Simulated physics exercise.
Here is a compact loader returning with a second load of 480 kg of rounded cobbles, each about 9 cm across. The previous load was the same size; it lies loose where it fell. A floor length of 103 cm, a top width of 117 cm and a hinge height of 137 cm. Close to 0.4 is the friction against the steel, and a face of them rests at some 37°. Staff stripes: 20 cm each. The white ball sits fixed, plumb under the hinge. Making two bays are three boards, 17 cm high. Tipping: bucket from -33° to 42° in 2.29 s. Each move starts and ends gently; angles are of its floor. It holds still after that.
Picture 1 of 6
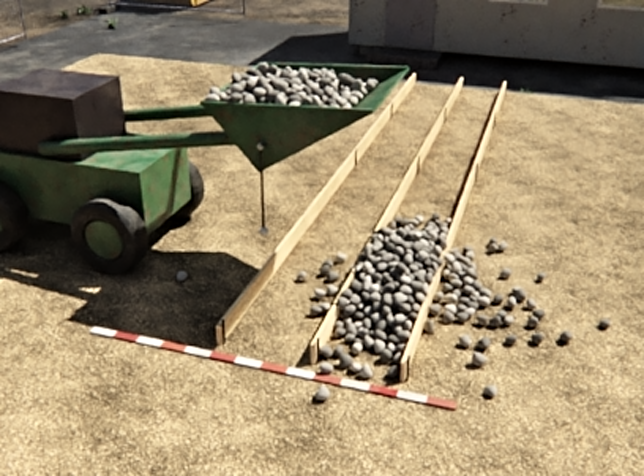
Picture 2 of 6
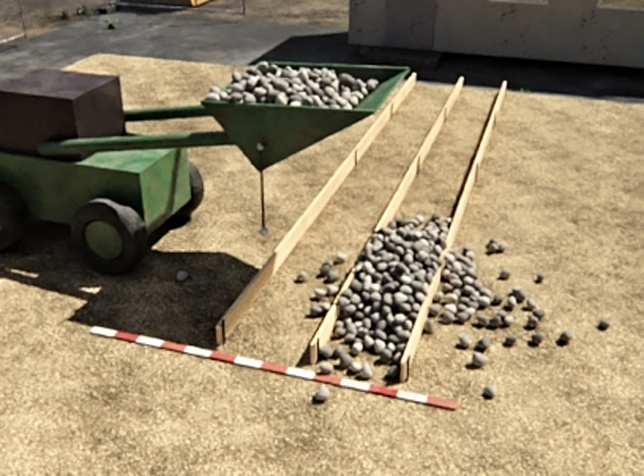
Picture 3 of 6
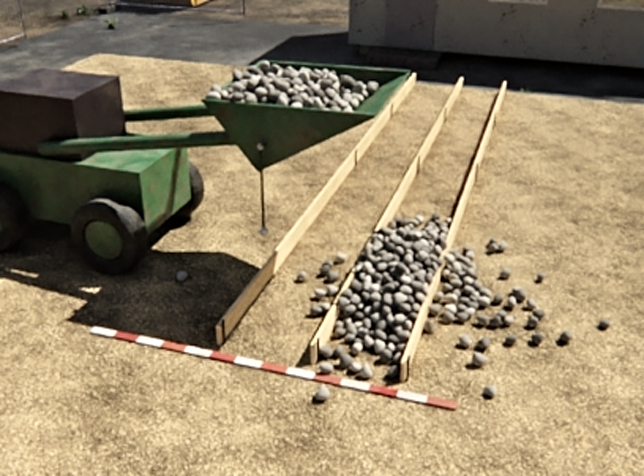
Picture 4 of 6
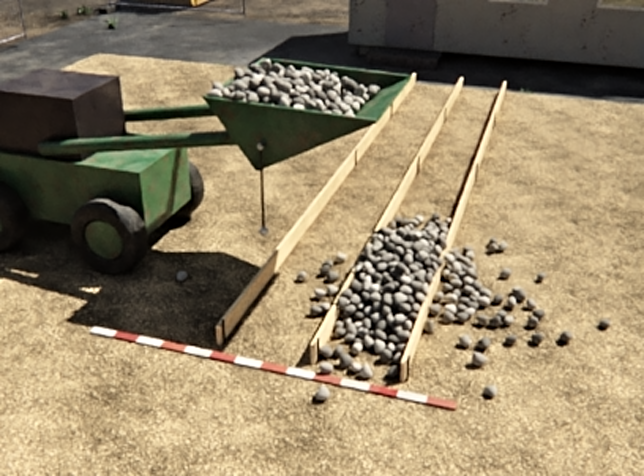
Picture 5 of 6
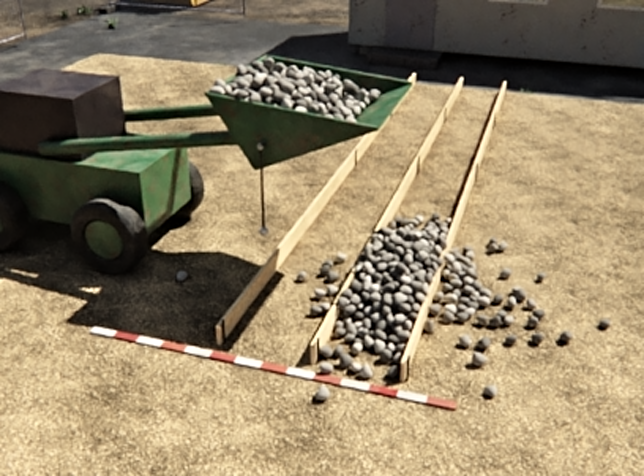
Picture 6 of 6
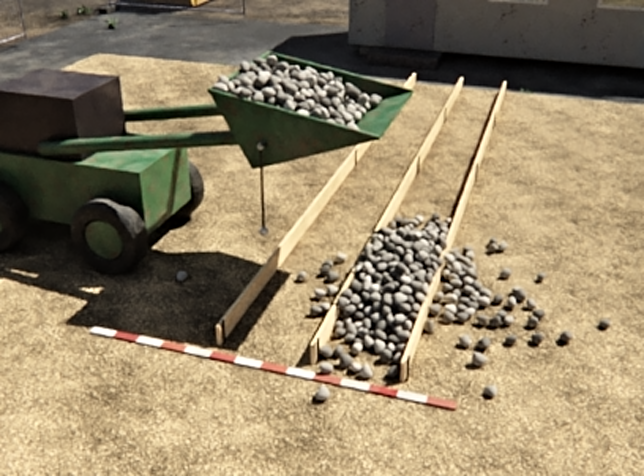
A sandy yard beside a grey wall is seen from above at an angle, in bright sun, by a camera that stays still. At left a green loader with a dark box on top holds out a green bucket of grey stones, near three long wooden boards, a heap of similar stones lying mostly between the right two, and a red-and-white striped strip. The bucket slowly tilts a little, its right-hand lip dipping, while the loader and the heap stay put.
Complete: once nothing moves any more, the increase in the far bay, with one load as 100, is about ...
... 43.
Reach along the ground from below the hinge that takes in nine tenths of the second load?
I'd say close to 170 centimetres ahead of it.
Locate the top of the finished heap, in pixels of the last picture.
About (398, 246).
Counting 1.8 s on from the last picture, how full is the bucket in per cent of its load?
Around 10 per cent of the load is still inside.
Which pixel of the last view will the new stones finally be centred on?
In the last view, about pixel (406, 273).
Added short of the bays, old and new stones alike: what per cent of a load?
About 0 percent of one load.
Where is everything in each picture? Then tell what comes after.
The bucket is at -33°, its lip at (373, 111); the top of the load is at (301, 76). The earlier load is highest near (407, 248), 34 cm above ground level, 2 % in the near bay, 86 % in the far bay, 12 % past the last board, in the first frame.
The bucket is at -32°, its lip at (374, 113); the top of the load is at (302, 76), in the second frame.
Lip at (375, 116), floor tilted -31°, highest stones at (296, 75), in the third frame.
The bucket is at -28°, its lip at (376, 122); the top of the load is at (283, 74), in the fourth frame.
The bucket is at -24°, its lip at (378, 129); the top of the load is at (271, 71), in the fifth frame.
The bucket is at -20°, its lip at (380, 138); the top of the load is at (269, 67), in the sixth frame.
Then, 1.1 s after the last picture the floor is at 30°; in per cent of one load, 91 in the bucket, 2 in the near bay, 96 in the far bay, 12 past the last board; the foremost stones are at (555, 332).
Then, 1.8 s after the last picture the floor is at 42°; in per cent of one load, 9 in the bucket, 9 in the near bay, 152 in the far bay, 31 past the last board; the foremost stones are at (557, 335).
Then, 2.1 s after the last picture the floor is at 42°; in per cent of one load, 0 in the bucket, 15 in the near bay, 142 in the far bay, 44 past the last board; the foremost stones are at (564, 336).
Then, 4.8 s after the last picture the floor is at 42°; in per cent of one load, 0 in the bucket, 20 in the near bay, 129 in the far bay, 51 past the last board; the foremost stones are at (595, 317). Net gain in the far bay, 43.
